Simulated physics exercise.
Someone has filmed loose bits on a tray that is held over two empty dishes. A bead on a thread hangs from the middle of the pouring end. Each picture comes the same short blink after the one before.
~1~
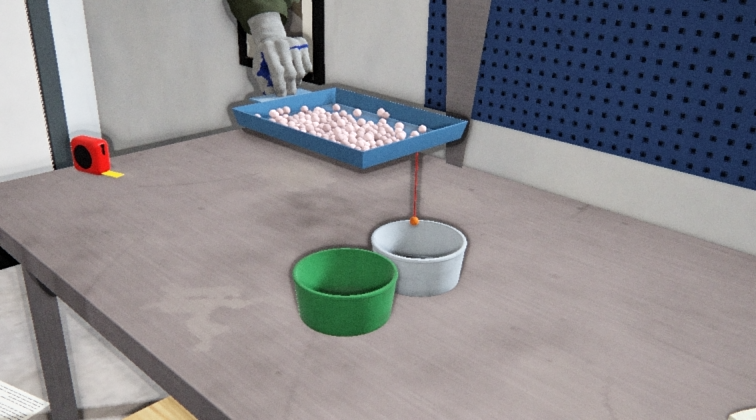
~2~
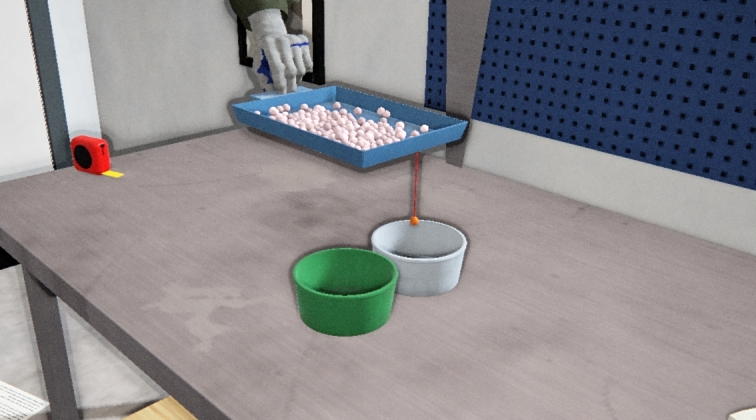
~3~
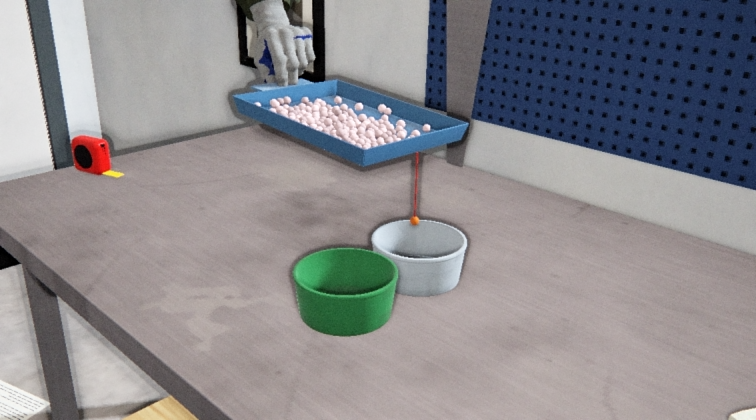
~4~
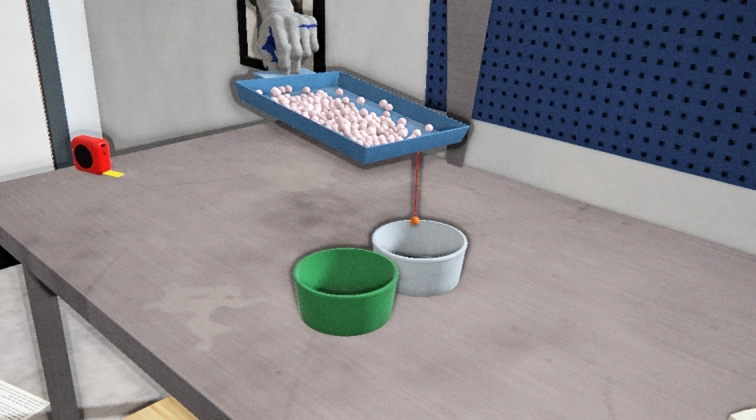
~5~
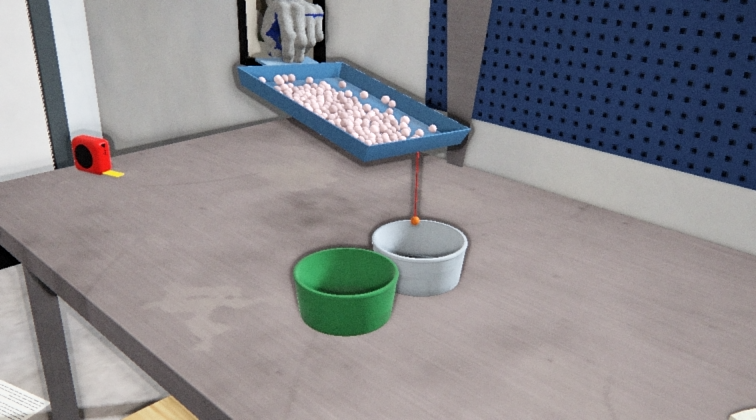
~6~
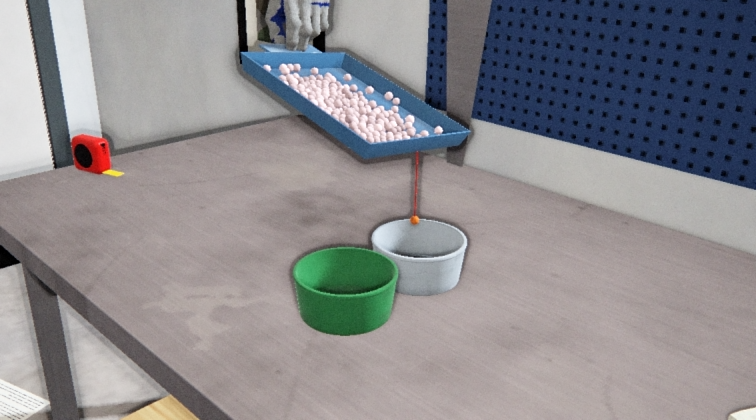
Blue tray of pale pink beads steadily tilting toward its right corner above green and white dishes as a gloved hand lifts the far end.
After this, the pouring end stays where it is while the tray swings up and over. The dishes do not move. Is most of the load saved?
Caught overall: Under half.
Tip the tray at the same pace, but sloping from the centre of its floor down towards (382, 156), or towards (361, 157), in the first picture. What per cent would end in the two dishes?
The first gives 80 %, the second 90 %.
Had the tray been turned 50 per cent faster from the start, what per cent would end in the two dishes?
About 10 per cent.
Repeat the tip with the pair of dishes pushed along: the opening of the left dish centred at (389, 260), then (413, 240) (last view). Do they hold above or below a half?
At the first place over half, at the second most of it.
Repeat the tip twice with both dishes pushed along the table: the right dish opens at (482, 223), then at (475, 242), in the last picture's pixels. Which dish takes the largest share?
One: The right one. Two: The right one.
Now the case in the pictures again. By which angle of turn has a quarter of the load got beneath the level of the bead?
Roughly 75°.
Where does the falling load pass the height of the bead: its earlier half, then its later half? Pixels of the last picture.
Early half (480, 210), late half (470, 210).
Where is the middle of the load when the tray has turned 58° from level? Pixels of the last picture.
Around (430, 125).
Soon, tray tipped steeply; nearly all on the tray; a small part outside both; a stray few in the air.
A while on, tray tipped right over; a small part on the tray; a stray few in the left dish; a small part in the right dish; about two thirds outside both; about a quarter in the air.
Towards the end, tray tipped past a quarter turn; a stray few in the left dish; a small part in the right dish; most outside both.
Finally, tray tipped past a quarter turn; a stray few in the left dish; a small part in the right dish; most outside both.
